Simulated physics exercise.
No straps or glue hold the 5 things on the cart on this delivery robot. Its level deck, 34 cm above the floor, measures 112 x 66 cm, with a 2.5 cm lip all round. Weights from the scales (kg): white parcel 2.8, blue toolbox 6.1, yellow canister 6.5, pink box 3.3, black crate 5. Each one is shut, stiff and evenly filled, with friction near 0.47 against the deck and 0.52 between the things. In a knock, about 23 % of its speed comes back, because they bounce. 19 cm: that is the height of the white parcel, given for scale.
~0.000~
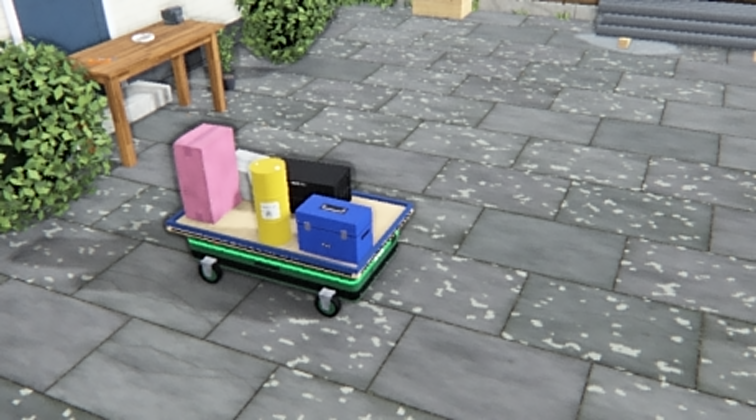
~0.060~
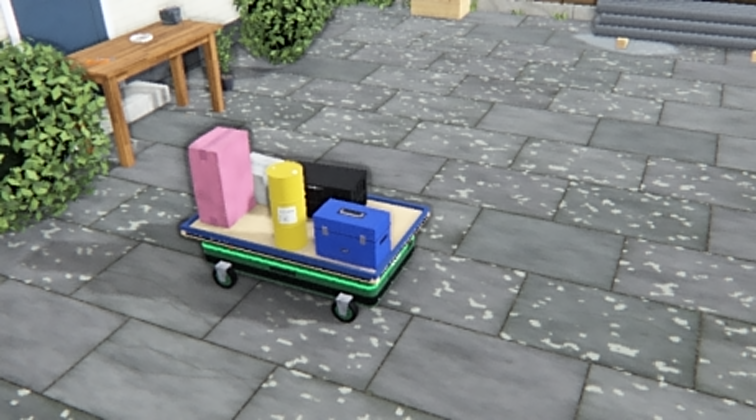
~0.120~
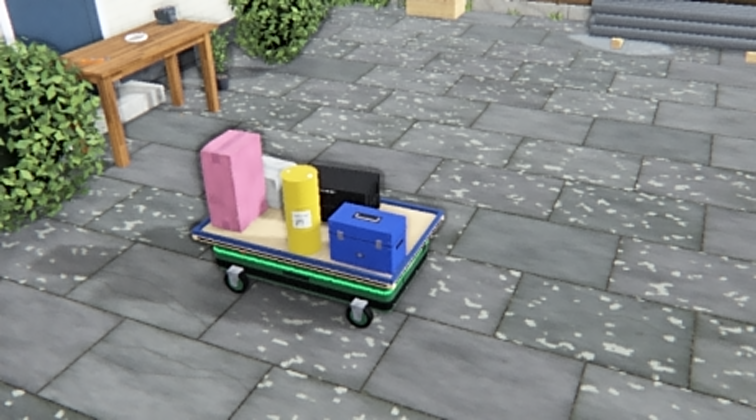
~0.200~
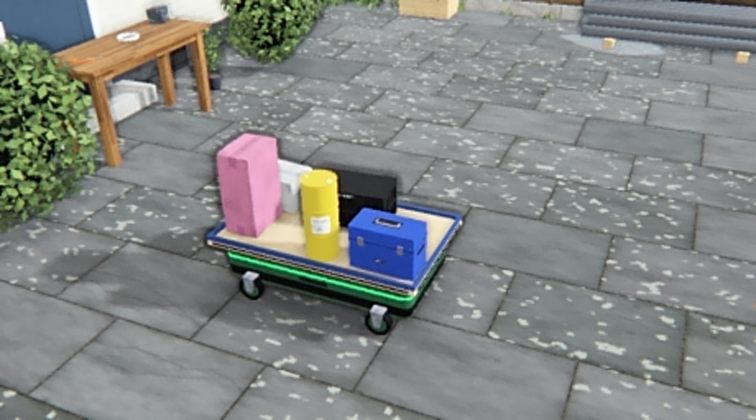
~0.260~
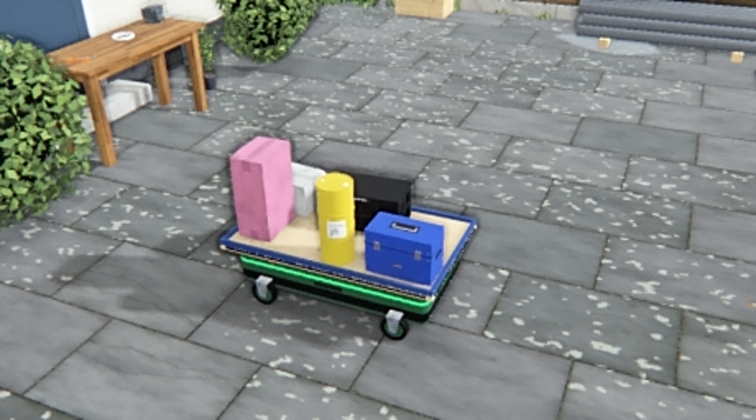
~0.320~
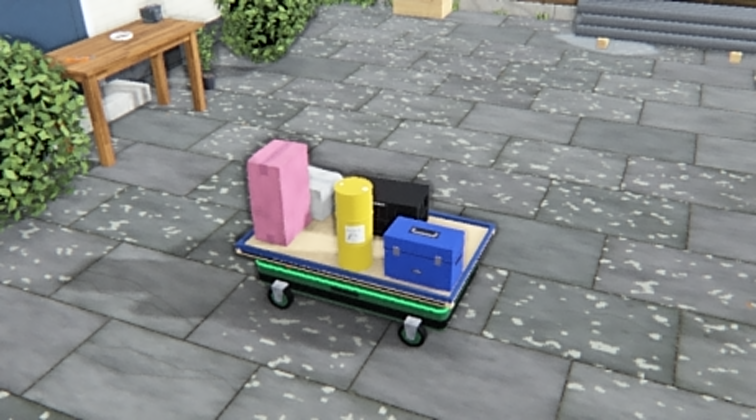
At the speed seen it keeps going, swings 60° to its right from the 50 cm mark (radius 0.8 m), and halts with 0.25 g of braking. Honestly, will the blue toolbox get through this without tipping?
Yes.
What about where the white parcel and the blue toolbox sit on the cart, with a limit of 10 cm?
As for the white parcel, it remains where it was, and the blue toolbox winds up somewhere else.
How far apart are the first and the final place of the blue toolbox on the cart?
It ends about 18 centimetres from where it started.
After 0.52 s, cart 94 cm along, turned 21°; blue toolbox moved 17 cm near (476, 284); yellow canister 19° off upright; black crate moved 5 cm.
After 0.62 s, cart 112 cm along, turned 34°; blue toolbox moved 22 cm near (488, 315); yellow canister 38° off upright; black crate moved 6 cm.
After 0.82 s, cart 148 cm along, turned 57°; blue toolbox moved 21 cm near (461, 397); yellow canister 44° off upright; black crate moved 6 cm.
After 1.42 s, cart 224 cm along, turned 60°; blue toolbox moved 19 cm; yellow canister 43° off upright; black crate moved 5 cm.
In the end (4.5 s), toppled on the cart, yellow canister; not toppled but over 10 cm from the start, blue toolbox; the other 3 under 10 cm from the start.
